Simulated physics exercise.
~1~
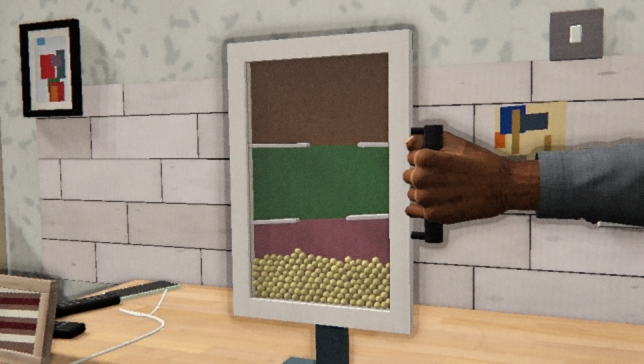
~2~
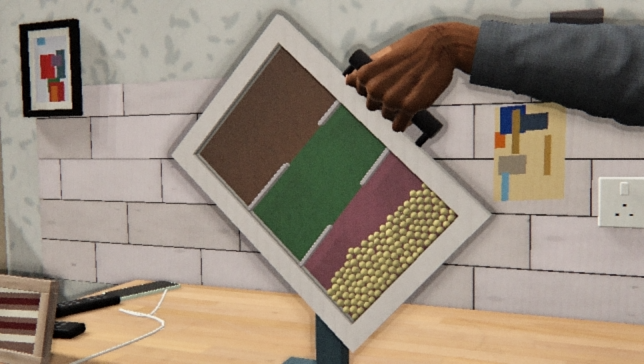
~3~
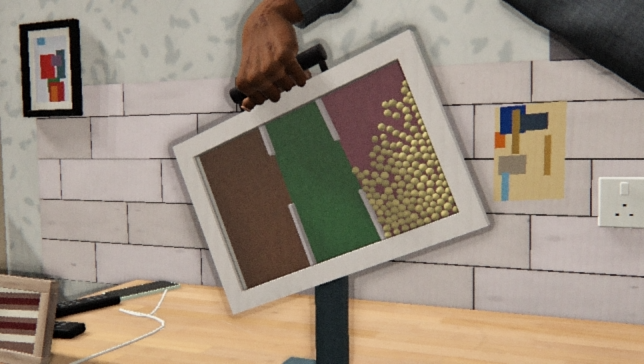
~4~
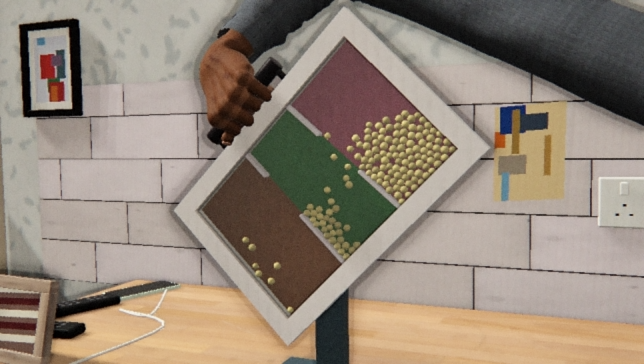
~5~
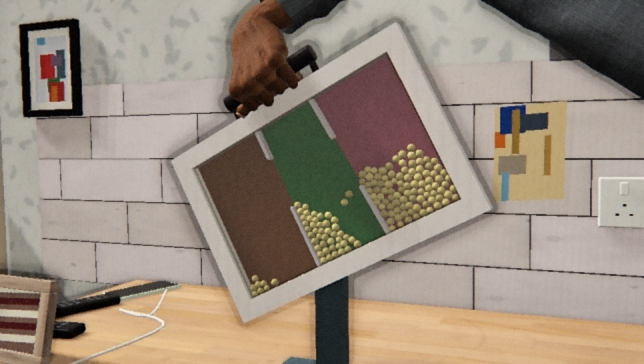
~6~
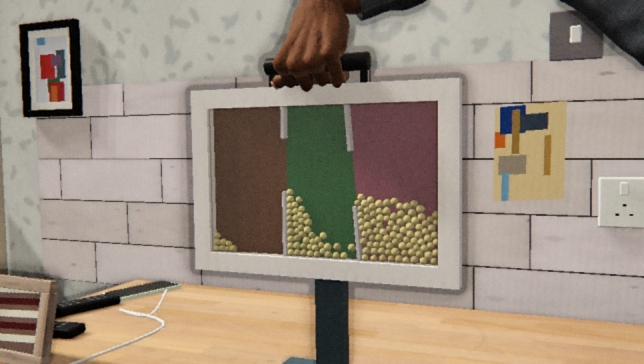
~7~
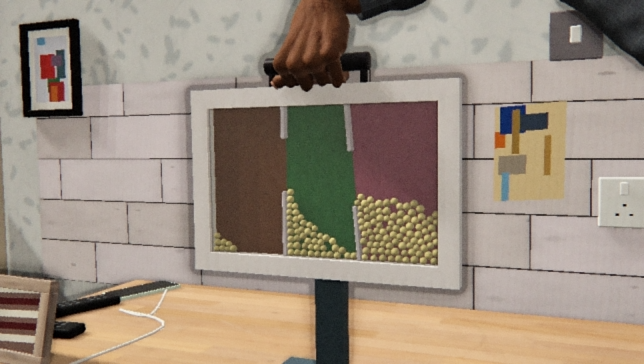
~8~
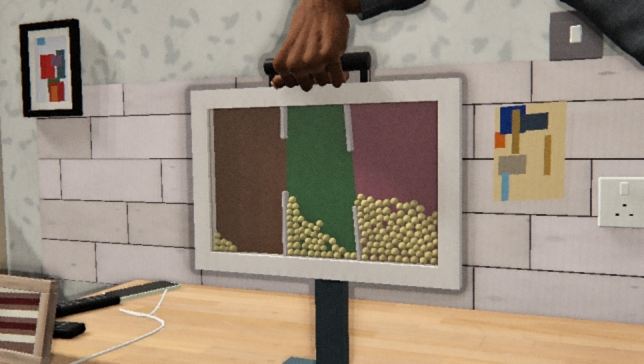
A hand turning a framed case of pale beads anticlockwise, spilling some into green and brown chambers, then swinging partway back and stopping.
